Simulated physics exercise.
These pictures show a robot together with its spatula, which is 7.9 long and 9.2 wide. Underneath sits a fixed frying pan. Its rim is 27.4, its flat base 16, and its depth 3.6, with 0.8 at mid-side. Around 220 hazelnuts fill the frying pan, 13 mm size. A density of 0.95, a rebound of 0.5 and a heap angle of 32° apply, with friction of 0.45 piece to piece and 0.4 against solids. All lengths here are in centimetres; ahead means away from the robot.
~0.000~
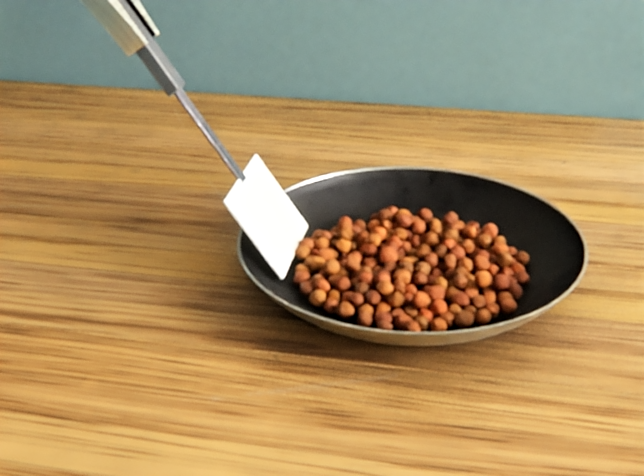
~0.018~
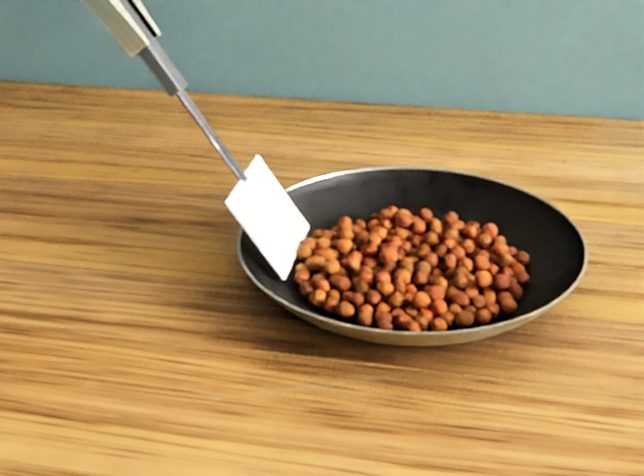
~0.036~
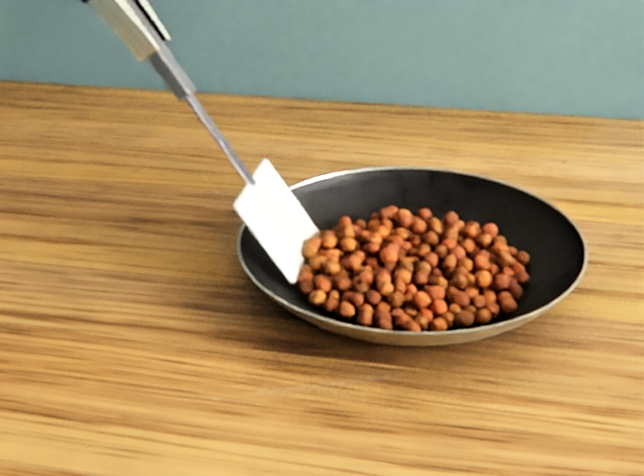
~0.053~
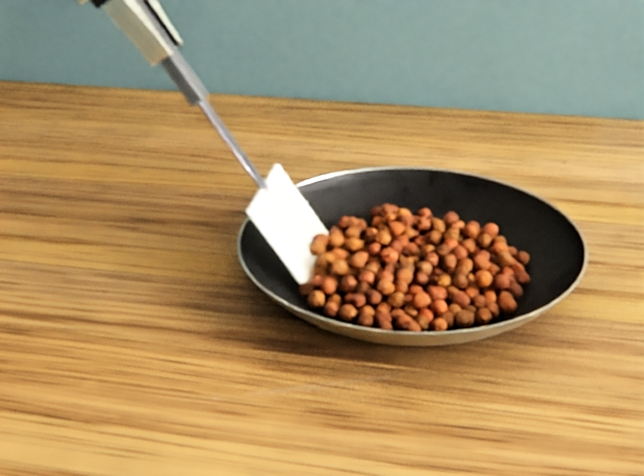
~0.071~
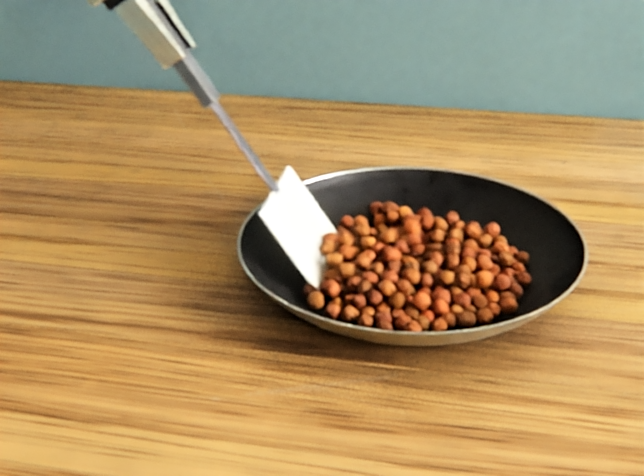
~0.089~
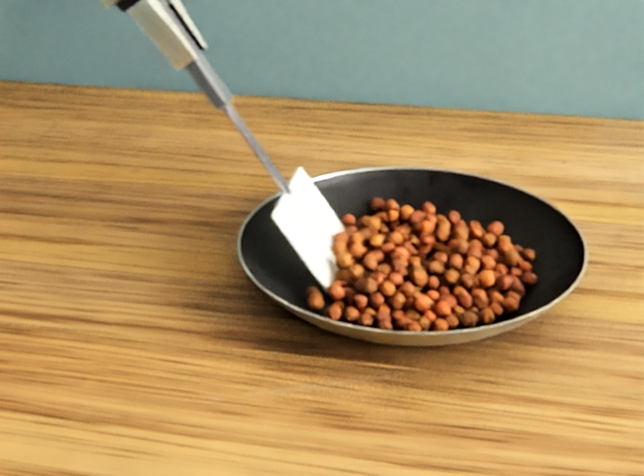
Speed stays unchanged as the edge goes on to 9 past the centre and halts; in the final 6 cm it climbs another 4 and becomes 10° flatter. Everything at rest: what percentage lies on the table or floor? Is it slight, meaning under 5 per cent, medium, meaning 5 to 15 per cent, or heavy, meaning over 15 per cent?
It is medium, from 5 to 15 per cent.
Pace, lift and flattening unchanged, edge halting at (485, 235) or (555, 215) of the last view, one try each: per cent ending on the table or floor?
First try about 0 percent, second about 20 percent.
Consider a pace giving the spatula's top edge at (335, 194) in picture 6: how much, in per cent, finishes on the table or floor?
About 25 percent.
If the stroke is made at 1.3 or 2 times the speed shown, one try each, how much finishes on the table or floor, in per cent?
Roughly 10 % and roughly 25 %.
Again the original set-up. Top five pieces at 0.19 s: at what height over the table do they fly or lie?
Estimated height above table: Approx. 3 cm.
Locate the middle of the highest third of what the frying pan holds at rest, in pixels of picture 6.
Near (516, 260).
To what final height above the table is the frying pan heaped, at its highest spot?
Height at rest: Roughly 4.0 cm.
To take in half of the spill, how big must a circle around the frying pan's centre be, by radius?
I reckon close to 24 centimetres.
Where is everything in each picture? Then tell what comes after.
In the first frame, spatula top edge at (240, 177), sloping 56°; upper third of the load around (402, 256), from x 300 to 520, top at y 215; 217 in the frying pan.
In the second frame, spatula top edge at (242, 177), sloping 56°; upper third of the load around (402, 256), from x 300 to 520, top at y 215.
In the third frame, spatula top edge at (251, 182), sloping 56°; upper third of the load around (402, 256), from x 305 to 520, top at y 215.
In the fourth frame, spatula top edge at (263, 186), sloping 56°; upper third of the load around (404, 256), from x 305 to 520, top at y 210.
In the fifth frame, spatula top edge at (275, 189), sloping 56°; upper third of the load around (410, 254), from x 310 to 525, top at y 210.
In the sixth frame, spatula top edge at (287, 190), sloping 56°; upper third of the load around (415, 253), from x 315 to 530, top at y 205; 217 in the frying pan.
After 0.19 s, sloping 56°, highest piece 3 above the table; 217 in the frying pan.
After 0.28 s, sloping 52°, highest piece 5 above the table; 217 in the frying pan.
After 0.53 s, sloping 46°, highest piece 4 above the table; 201 in the frying pan, 16 on the table or floor.
After 1.58 s, sloping 46°, highest piece 4 above the table; 201 in the frying pan, 16 on the table or floor.
At rest, 201 in the frying pan, 16 on the table or floor. That is 7 % on the table or floor.
